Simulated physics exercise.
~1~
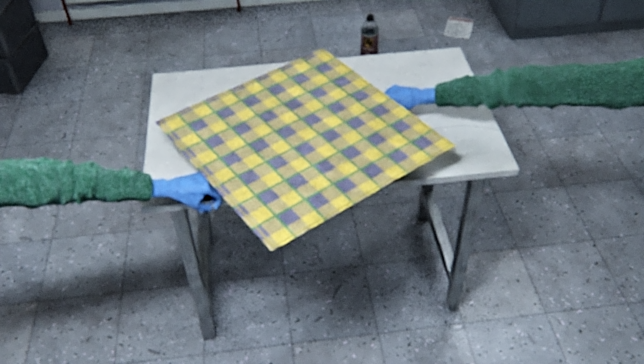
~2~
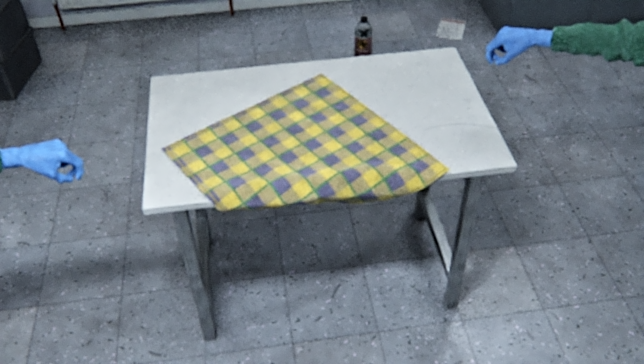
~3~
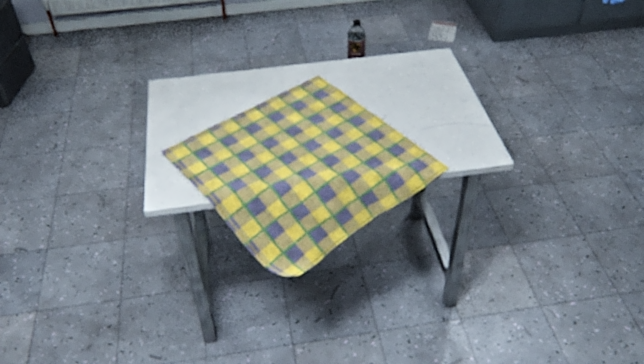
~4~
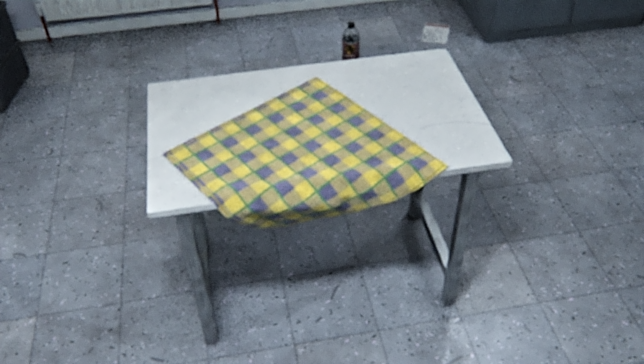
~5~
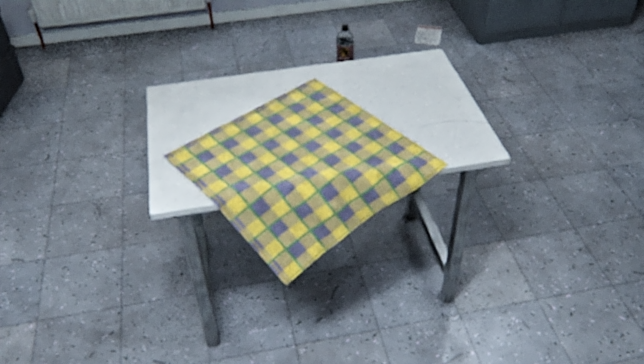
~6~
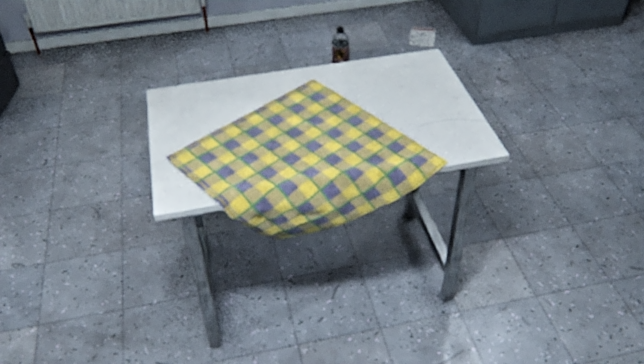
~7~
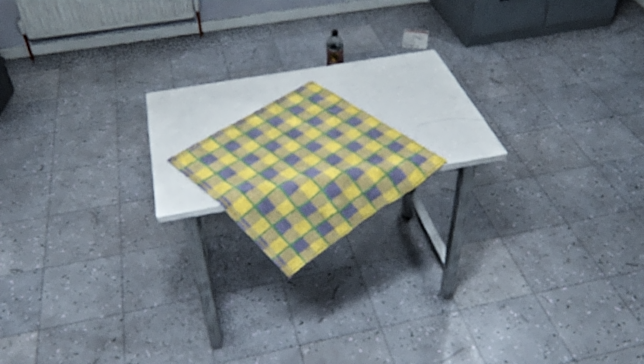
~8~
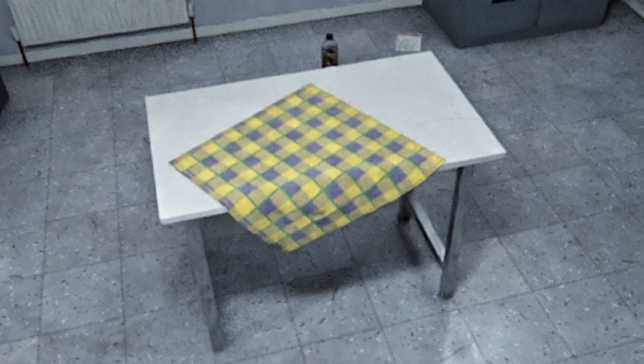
A yellow, grey and green checked scarf is held level above a white side table by two blue-gloved hands in green sleeves, one at each side. The view looks down on a grey tiled floor, with a dark bottle near the table's back edge. The hands let go and withdraw, and the cloth settles diagonally with one corner over the front edge. That loose corner swings out and back several times while the camera drifts slightly sideways. Most of the scarf stays on the tabletop, its front corner still hanging over the edge.
